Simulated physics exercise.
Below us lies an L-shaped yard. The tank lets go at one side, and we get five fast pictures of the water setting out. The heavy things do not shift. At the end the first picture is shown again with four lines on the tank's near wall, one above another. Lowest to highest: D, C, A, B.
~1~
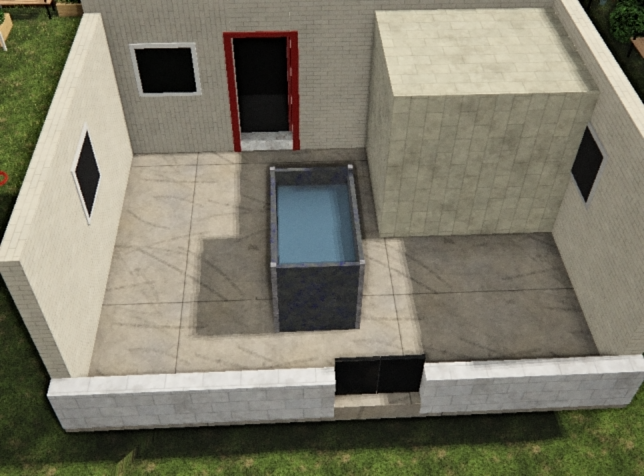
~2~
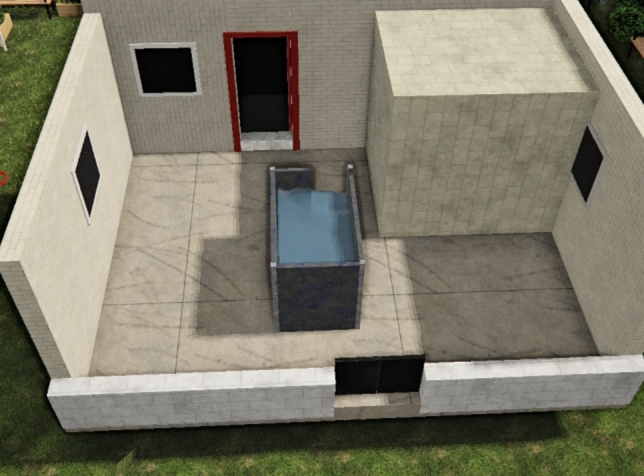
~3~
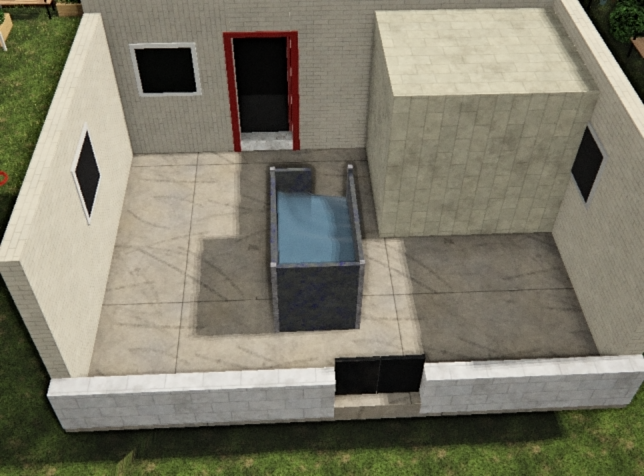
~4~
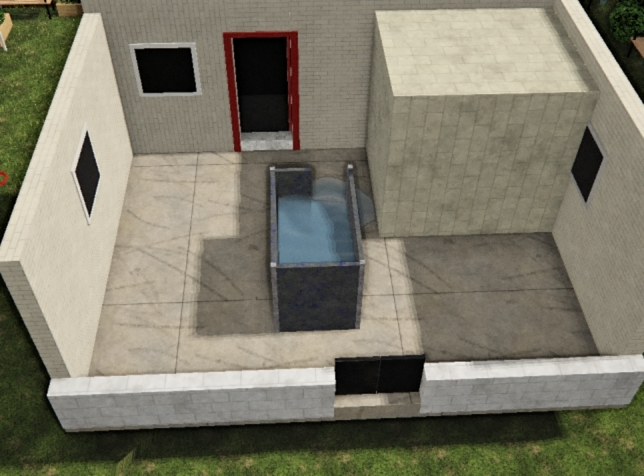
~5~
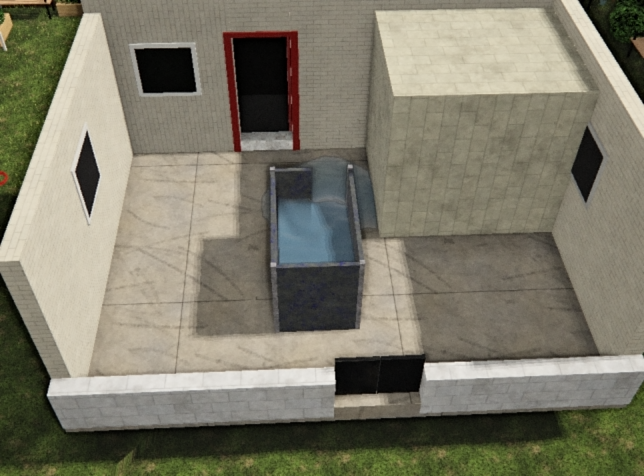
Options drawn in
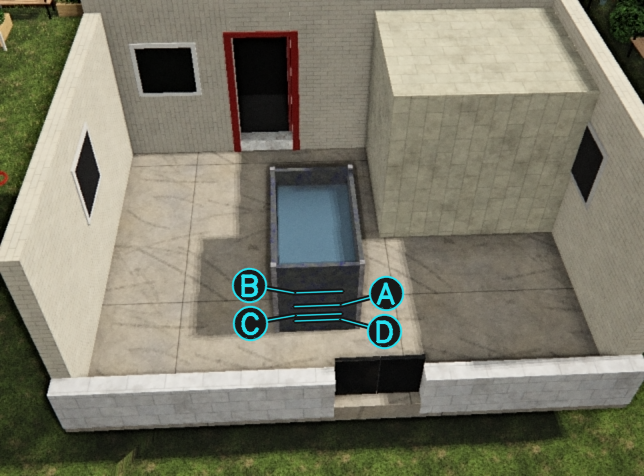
The clip opens on a walled, L-shaped yard seen from above, with blue water resting in a dark tank near a red-framed doorway. The water drops away at the tank's back-left corner, then a faint, translucent sheet of it spreads past the far right side, beside the pale block.
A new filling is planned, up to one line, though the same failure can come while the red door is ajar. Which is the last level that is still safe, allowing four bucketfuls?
I would pick mark B.
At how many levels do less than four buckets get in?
All of them.
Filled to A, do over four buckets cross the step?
No.
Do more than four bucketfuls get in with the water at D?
No, that is safe.
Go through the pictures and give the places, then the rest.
In the first picture, water in the tank at rest, its middle at (314, 228); foot of the red doorway at (267, 150); shut gate at (379, 363).
In the second picture, water covers 1 % of the ground, its front hidden from here.
In the third picture, water covers 2 % of the ground, its front hidden from here.
In the fourth picture, water covers 5 % of the ground, its front hidden from here.
In the fifth picture, water covers 10 % of the ground, its front hidden from here.
In cyan, A at (318, 305); B at (318, 292); C at (318, 314); D at (318, 320); from the bottom up D, C, A, B.
Choosing A, nothing gets over.
Choosing B, a bucket or two gets in.
Choosing C, nothing gets over.
Choosing D, nothing gets over.
